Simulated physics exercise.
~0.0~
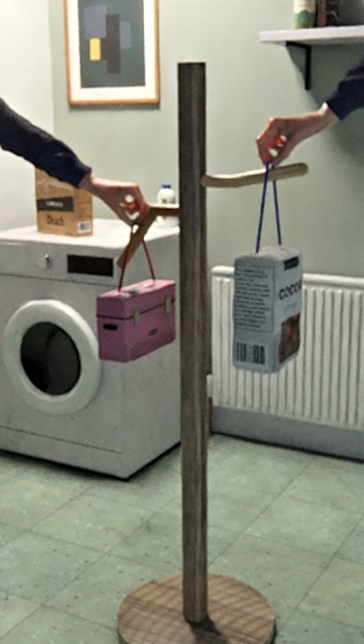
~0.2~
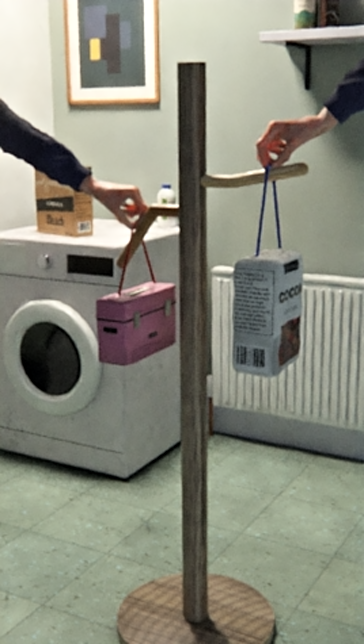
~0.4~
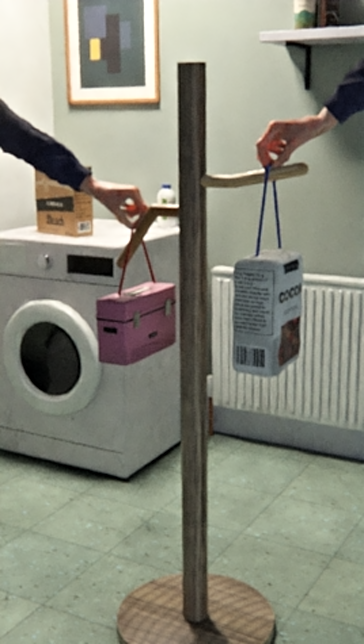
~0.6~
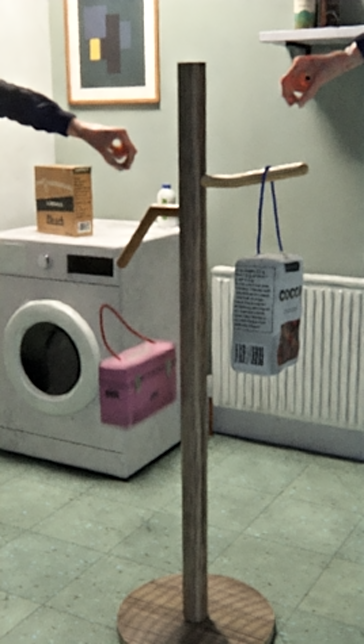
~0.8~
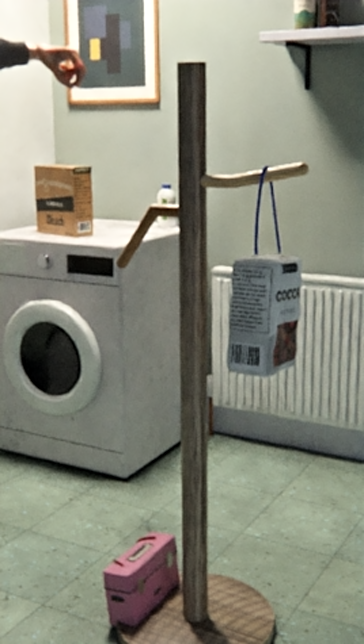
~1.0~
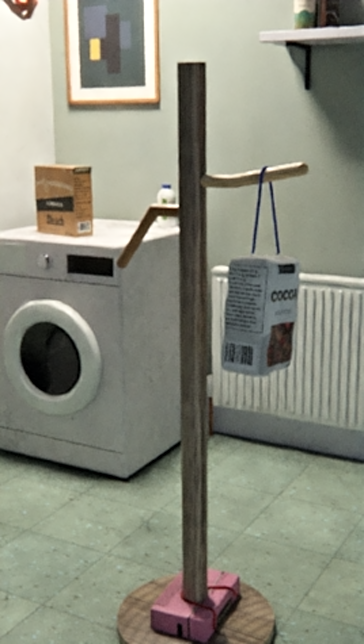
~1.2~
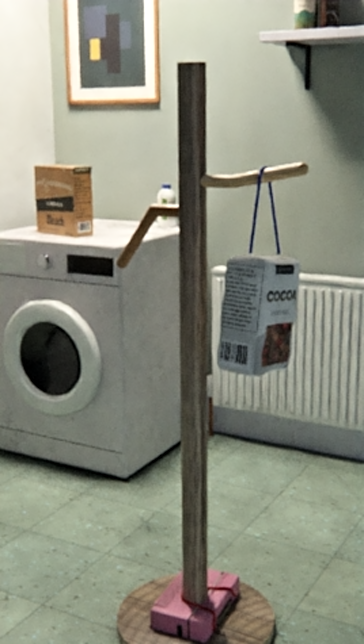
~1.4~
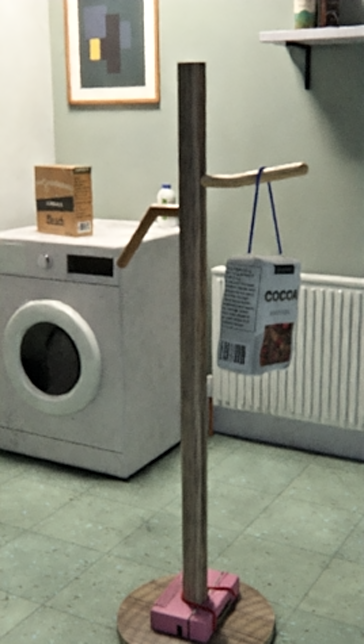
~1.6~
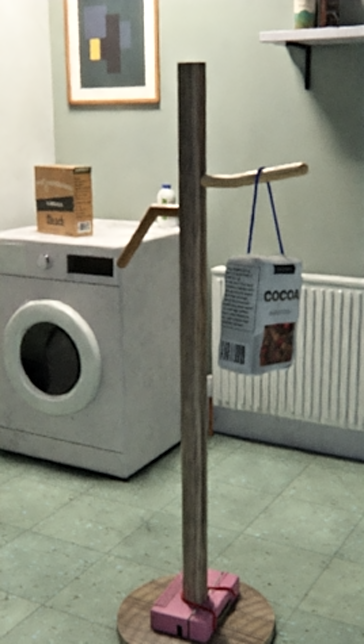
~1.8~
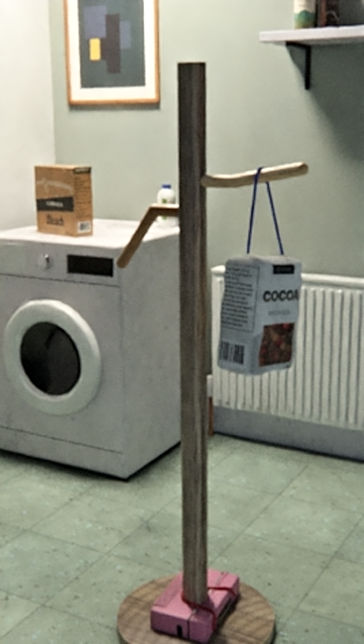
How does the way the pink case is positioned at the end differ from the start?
At the start the pink case is upright as a hand holds it by its loop at the left peg. At the end it lies on its side at the foot of the stand.
